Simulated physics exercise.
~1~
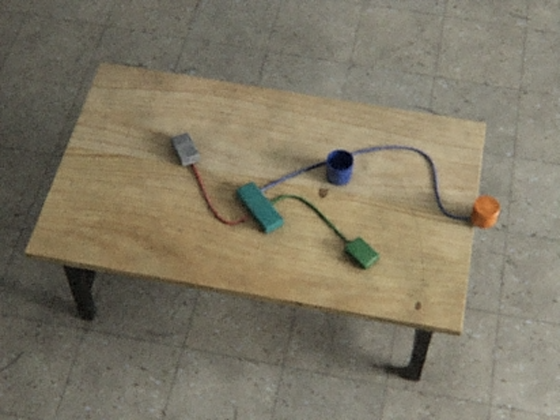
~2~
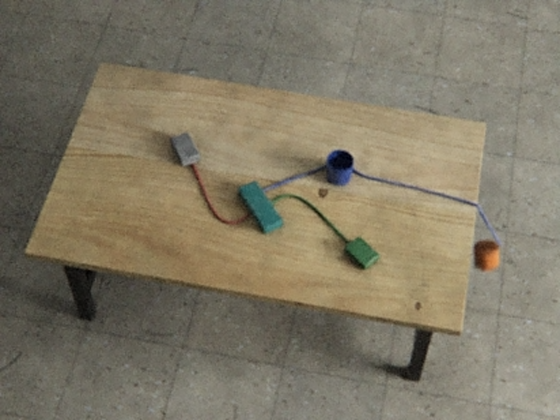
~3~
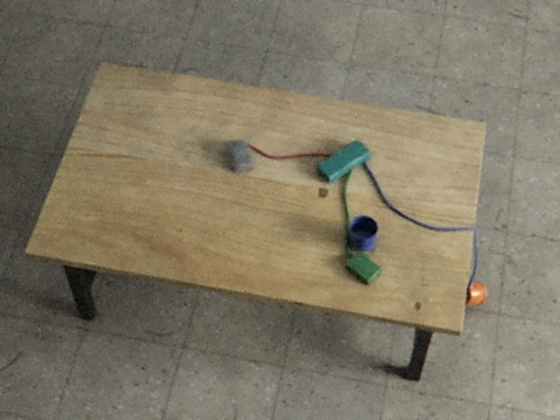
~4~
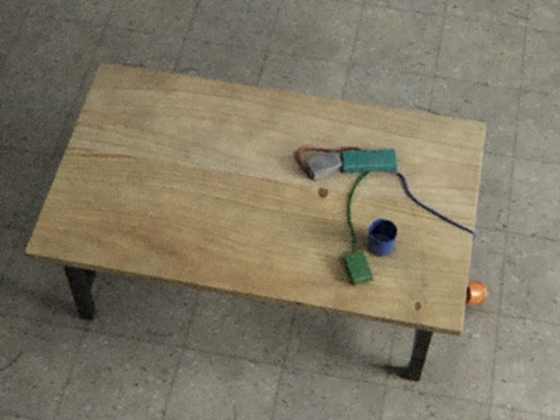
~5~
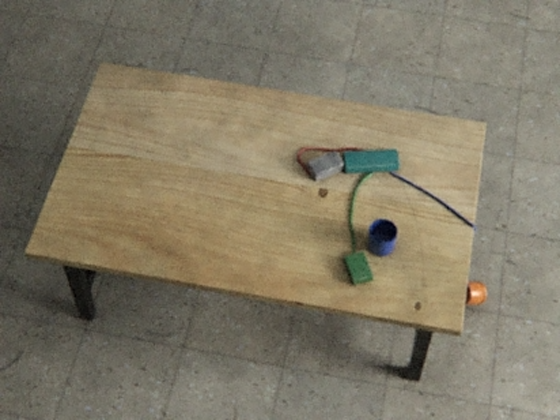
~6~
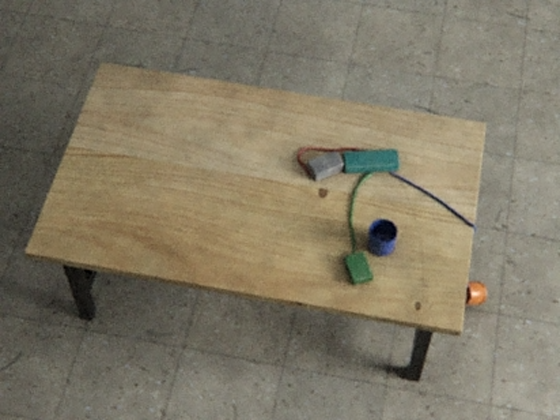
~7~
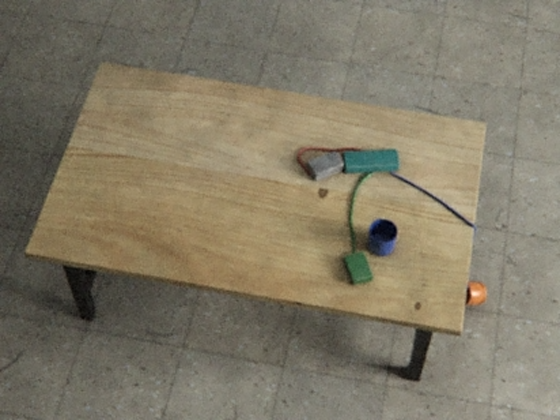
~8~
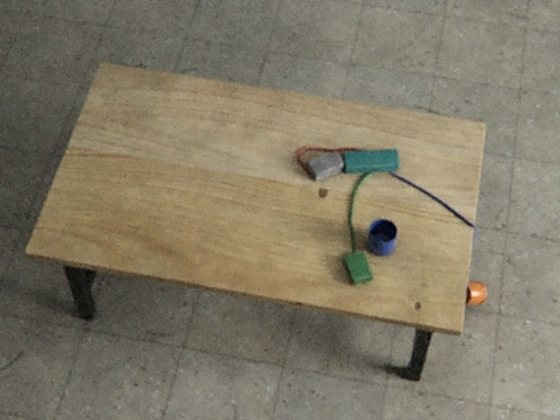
Orange speaker dropping off a wooden table's right edge, dragging the teal strip, grey charger and blue mug rightward before hanging still.
